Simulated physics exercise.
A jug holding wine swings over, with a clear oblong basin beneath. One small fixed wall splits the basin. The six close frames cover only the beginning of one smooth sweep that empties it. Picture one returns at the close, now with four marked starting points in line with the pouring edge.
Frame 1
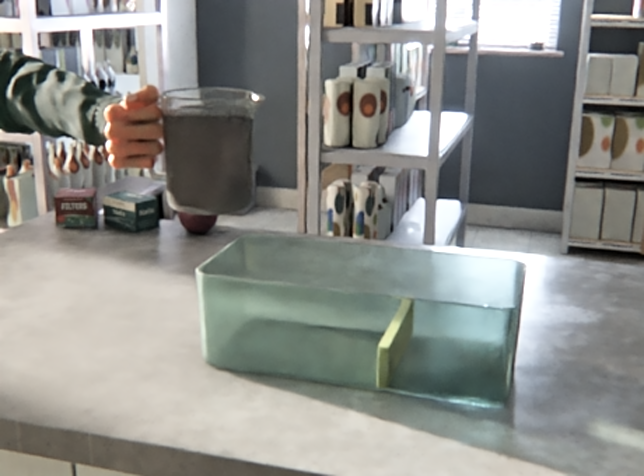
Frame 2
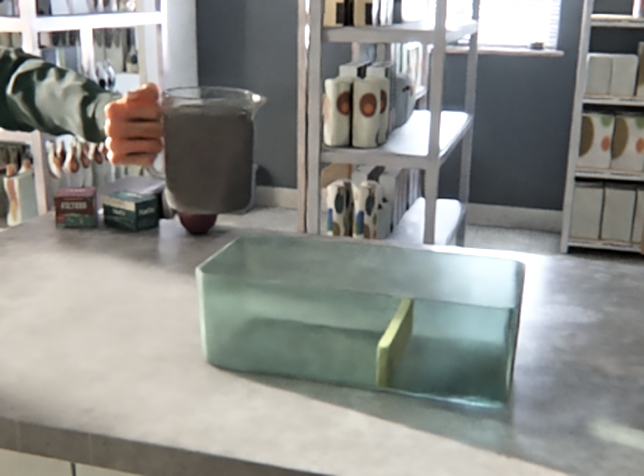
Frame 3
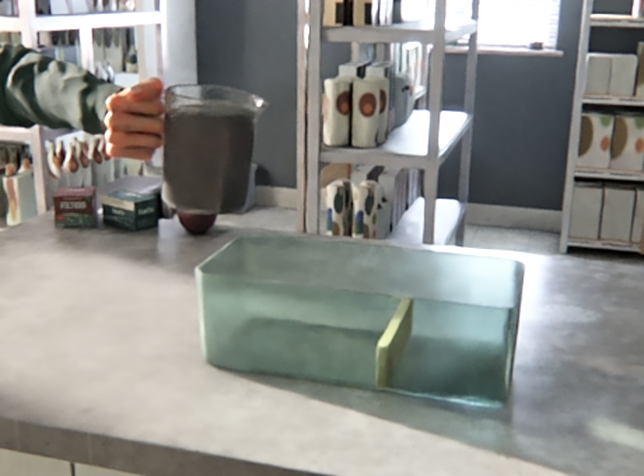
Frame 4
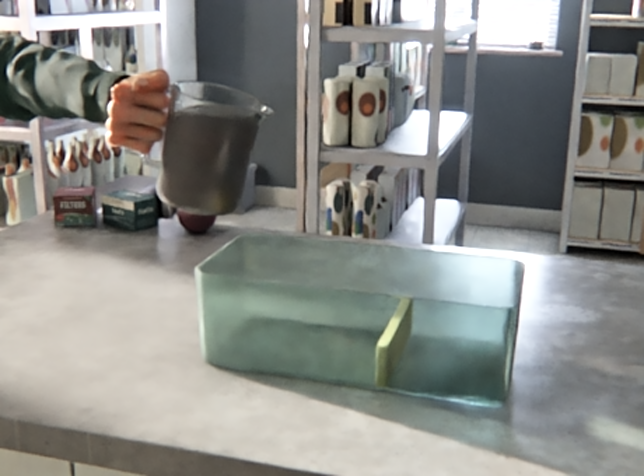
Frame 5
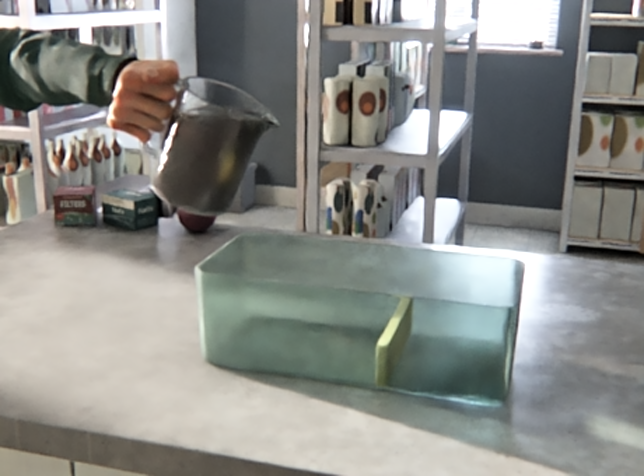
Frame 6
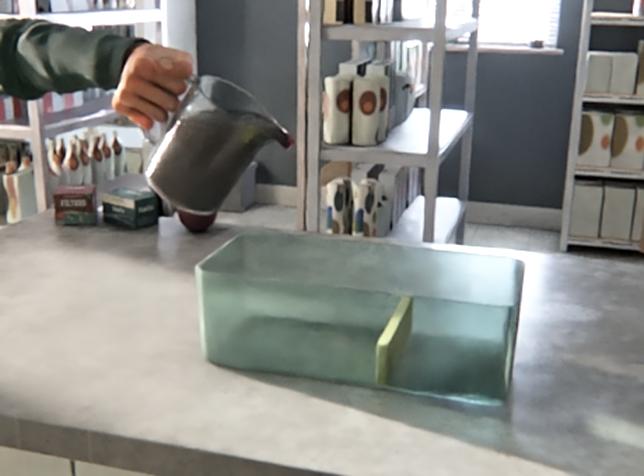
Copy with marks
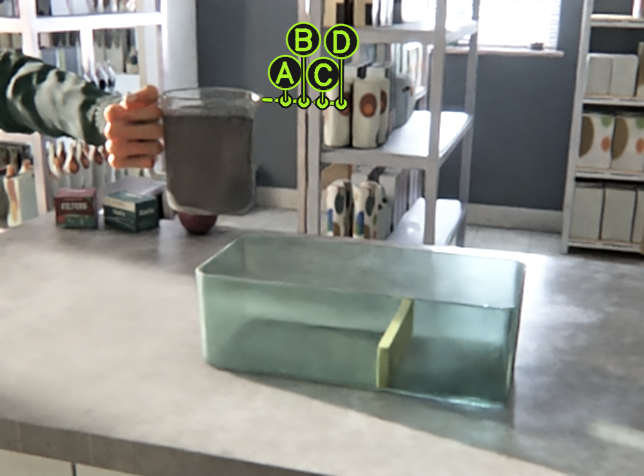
A hand holding a glass jug of dark liquid above a counter tilted it steadily to the right, over a clear oblong basin with a yellowish divider, until the liquid just reached past the lip.
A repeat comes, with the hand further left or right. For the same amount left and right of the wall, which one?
D.
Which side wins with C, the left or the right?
The left one.
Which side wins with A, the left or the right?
The left one.
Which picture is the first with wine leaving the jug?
In picture 6.
On the marked copy, A at (285, 100); B at (303, 101); C at (322, 102); D at (341, 103).
Choosing A, about 93 % ends left of the wall and 5 % right of it.
Choosing B, about 95 % ends left of the wall and 3 % right of it.
Choosing C, about 84 % ends left of the wall and 14 % right of it.
Choosing D, about 48 % ends left of the wall and 52 % right of it.
